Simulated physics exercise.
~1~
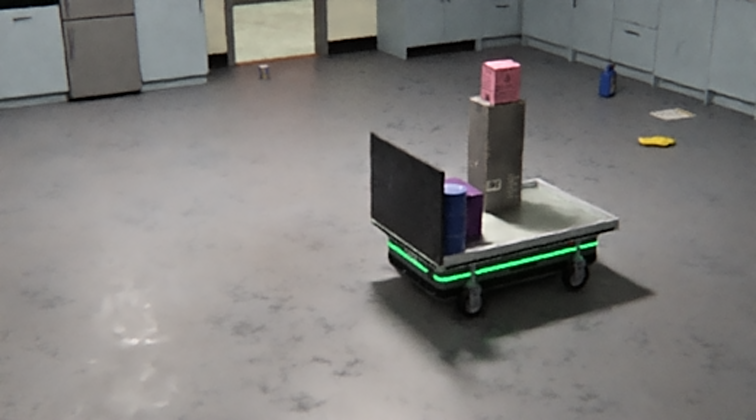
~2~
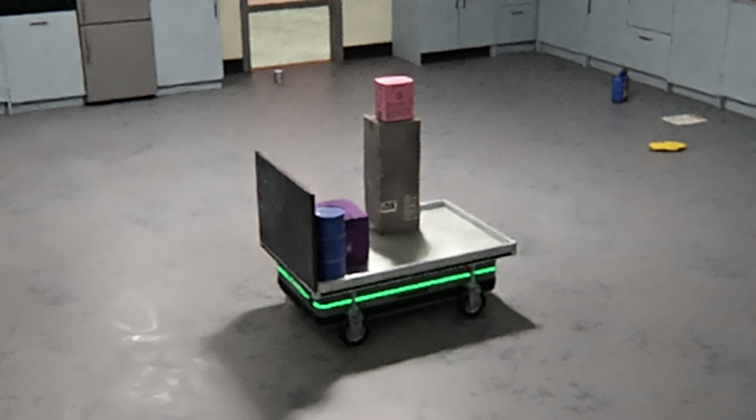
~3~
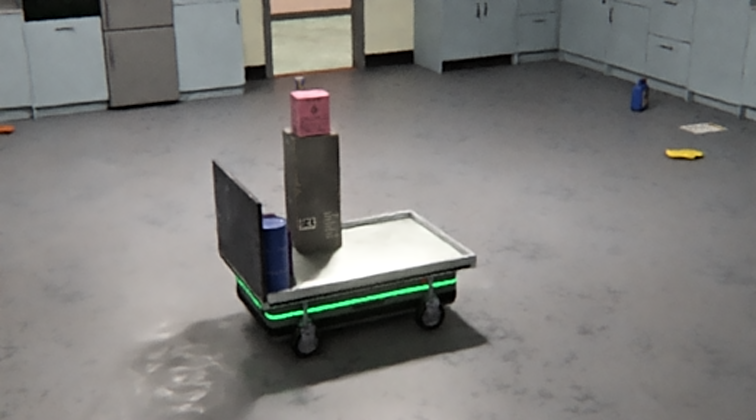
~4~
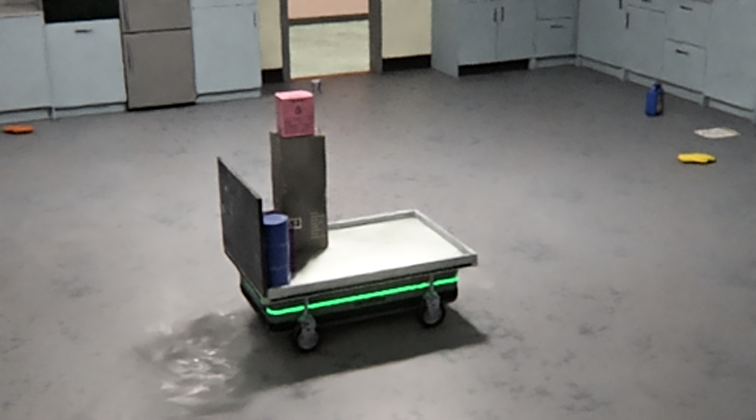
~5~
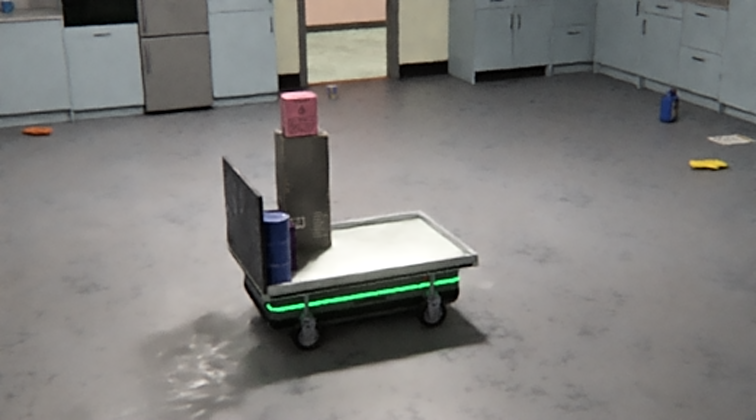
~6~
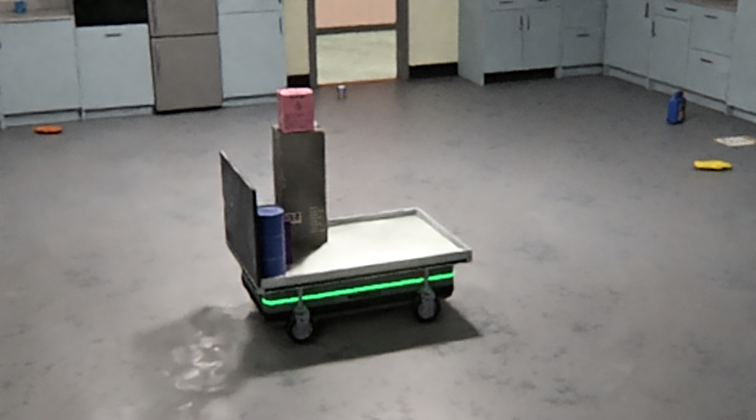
In the video, a flat cart with a tall board in front carries a blue canister, a purple parcel and a grey box topped by a pink box leftward across a kitchen floor. It stops, the grey and pink boxes shift toward the board, and everything rests with the stack upright.
